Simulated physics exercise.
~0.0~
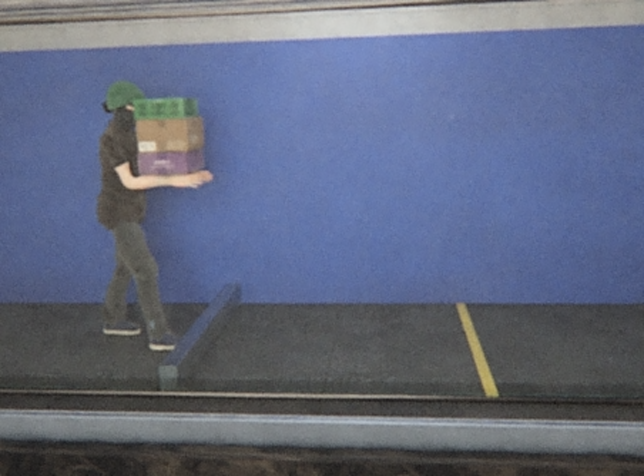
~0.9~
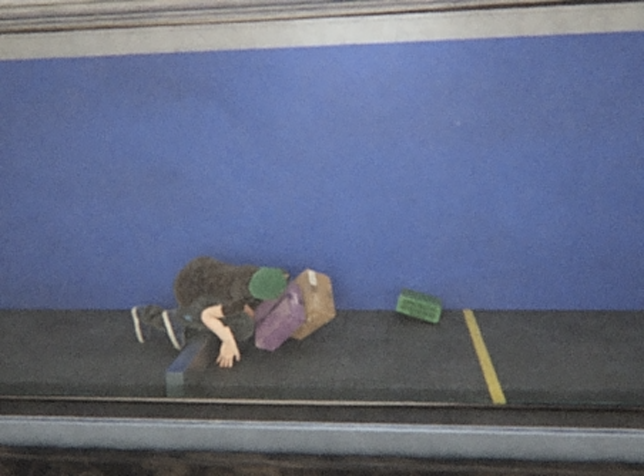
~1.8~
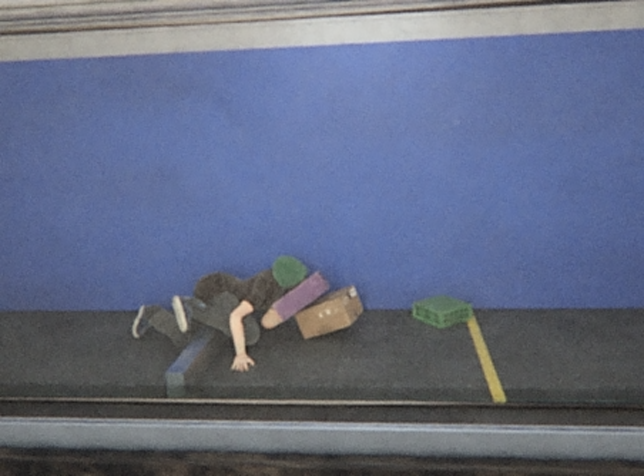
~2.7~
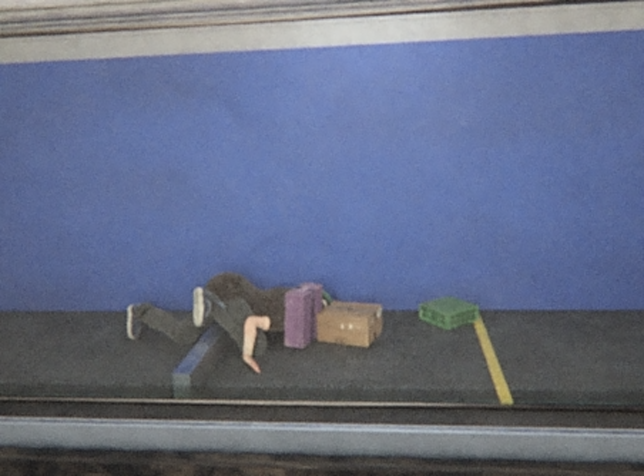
A porter in a green cap and dark clothes carries a stack of three boxes, green on brown on purple, at the left of a dark platform before a blue wall, seen side-on by a slightly swaying camera. A low blue rail lies at the feet, and a yellow line crosses the floor to the right. The porter pitches forward over the rail, and the boxes spill rightward, the green crate flying farthest. The porter sprawls limply across the rail, arm dangling, while the boxes tumble and settle. The purple and brown boxes rest near the head, and the green crate stops just short of the line.
